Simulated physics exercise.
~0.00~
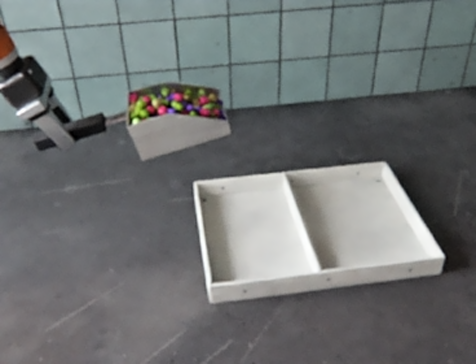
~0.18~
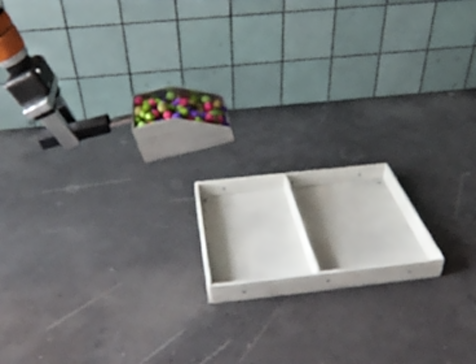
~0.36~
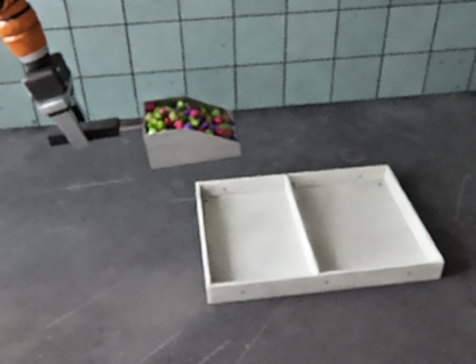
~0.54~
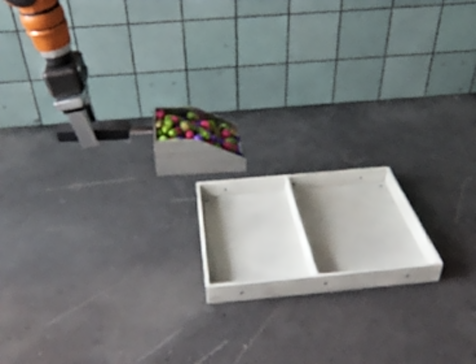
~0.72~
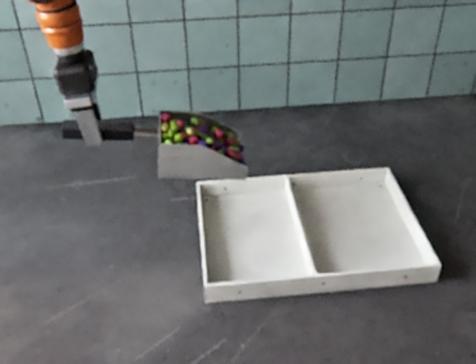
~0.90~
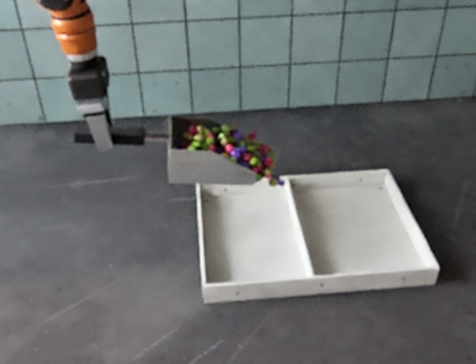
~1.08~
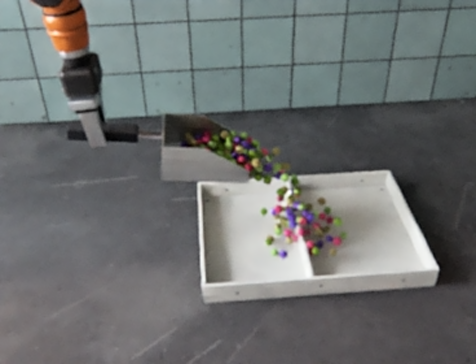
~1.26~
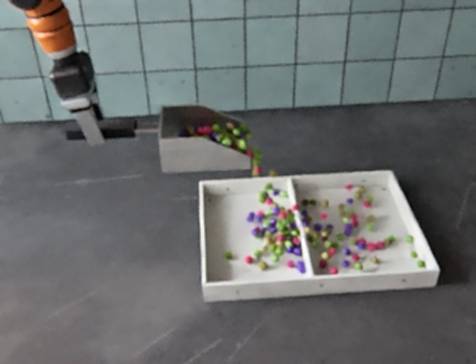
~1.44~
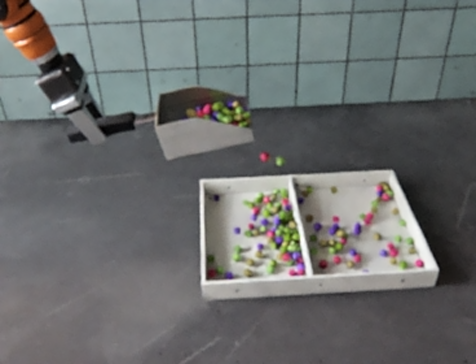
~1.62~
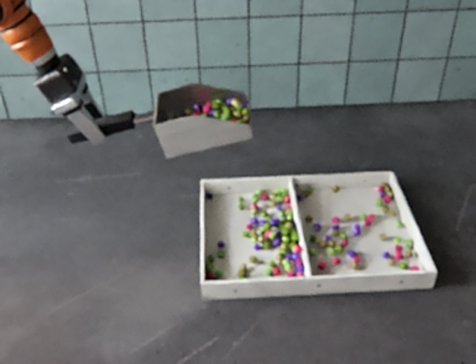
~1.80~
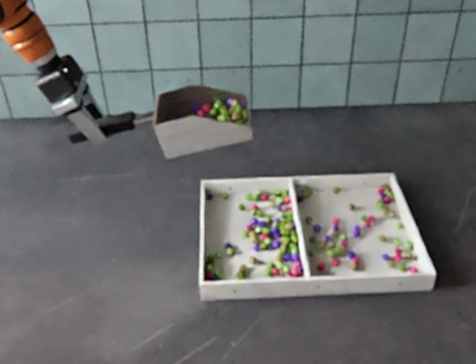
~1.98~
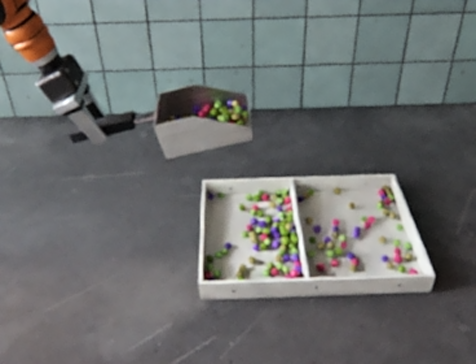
Colourful round sweets spilling from a scoop tilted by a robot arm, scattering across both parts of a white tray, some staying aboard.
